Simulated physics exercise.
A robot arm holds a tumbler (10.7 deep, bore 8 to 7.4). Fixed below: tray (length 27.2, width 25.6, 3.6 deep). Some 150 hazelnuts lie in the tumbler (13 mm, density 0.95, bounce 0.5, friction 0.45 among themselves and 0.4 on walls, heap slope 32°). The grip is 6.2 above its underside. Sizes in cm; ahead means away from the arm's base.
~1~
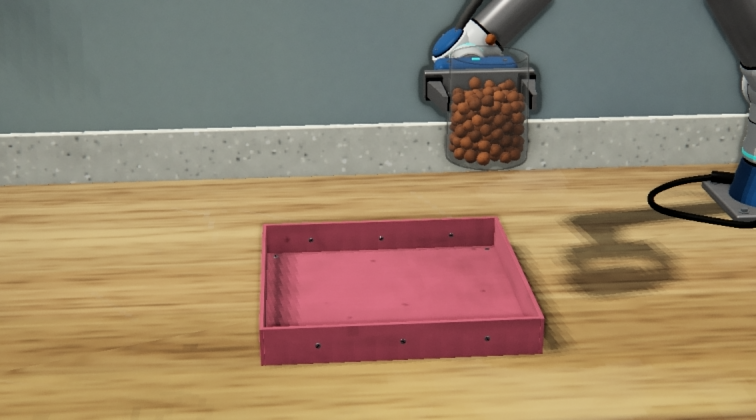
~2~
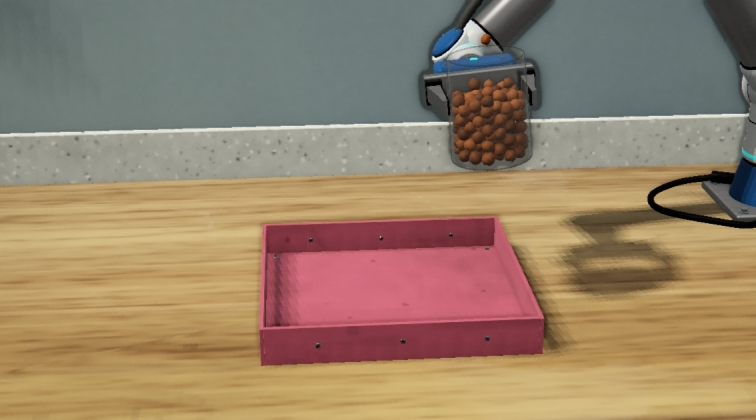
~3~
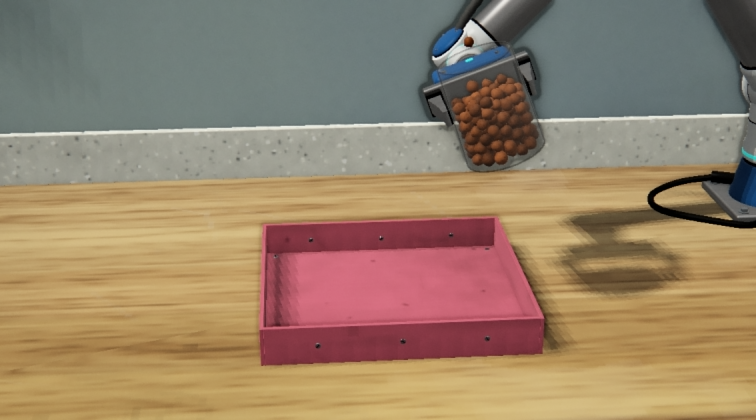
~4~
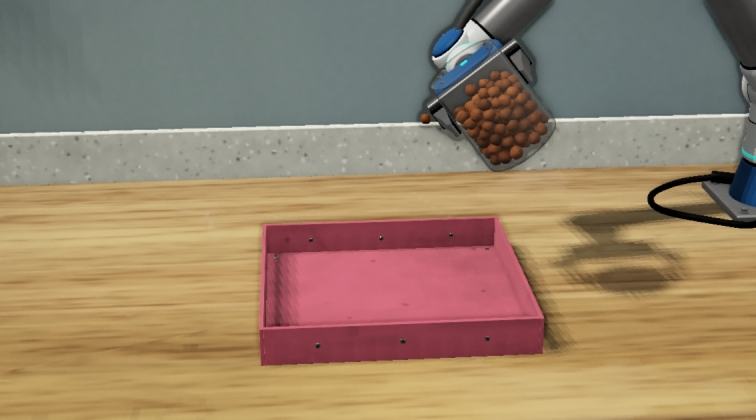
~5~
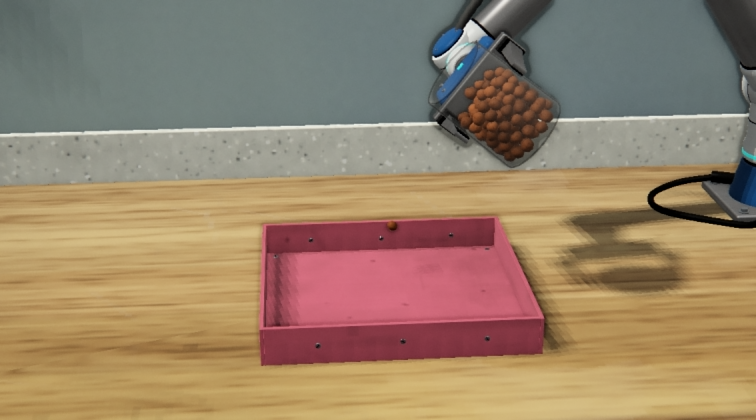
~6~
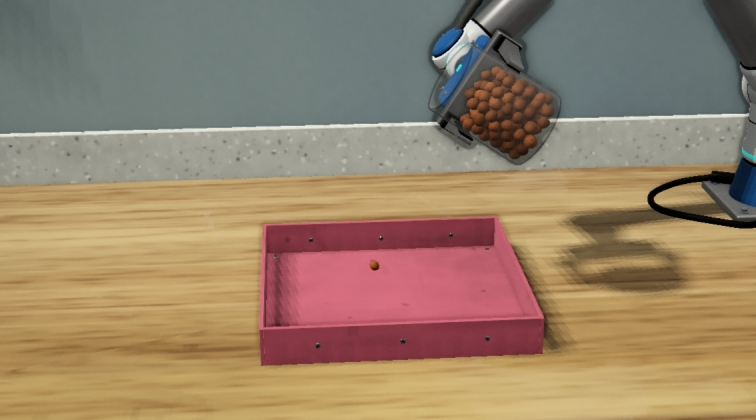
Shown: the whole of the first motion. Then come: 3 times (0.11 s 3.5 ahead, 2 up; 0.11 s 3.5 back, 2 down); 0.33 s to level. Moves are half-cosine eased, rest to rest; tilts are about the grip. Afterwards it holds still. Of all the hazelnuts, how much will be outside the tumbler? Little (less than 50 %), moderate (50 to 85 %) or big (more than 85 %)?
Outside the tumbler the share is little, less than 50 %.
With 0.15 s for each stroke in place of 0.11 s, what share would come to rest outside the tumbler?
In that case some 5 per cent.
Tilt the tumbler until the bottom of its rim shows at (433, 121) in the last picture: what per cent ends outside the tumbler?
Some 50 per cent.
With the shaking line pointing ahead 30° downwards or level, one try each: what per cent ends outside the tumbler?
Some 5 and 10 per cent.
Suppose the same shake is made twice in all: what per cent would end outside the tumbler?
It would be near 15 per cent.
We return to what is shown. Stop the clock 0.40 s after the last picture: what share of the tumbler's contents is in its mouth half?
Roughly 55 per cent.
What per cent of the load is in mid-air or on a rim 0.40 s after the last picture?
Roughly 2 per cent.
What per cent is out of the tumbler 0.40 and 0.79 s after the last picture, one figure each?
About 10, 20.
Then, 0.40 s later, tilted 57° forward, highest piece 26 above the table; 133 in the tumbler, 13 in the tray, 3 in flight or on a rim.
Then, 0.79 s later, tilted 37° forward, highest piece 24 above the table; 118 in the tumbler, 27 in the tray, 1 on the table or floor, 3 in flight or on a rim.
Then, 1.19 s later, level, highest piece 25 above the table; 118 in the tumbler, 30 in the tray, 1 on the table or floor.
Then, 2.24 s later, level, highest piece 25 above the table; 118 in the tumbler, 30 in the tray, 1 on the table or floor.
At rest, 118 in the tumbler, 30 in the tray, 1 on the table or floor. That is 21 % outside the tumbler.
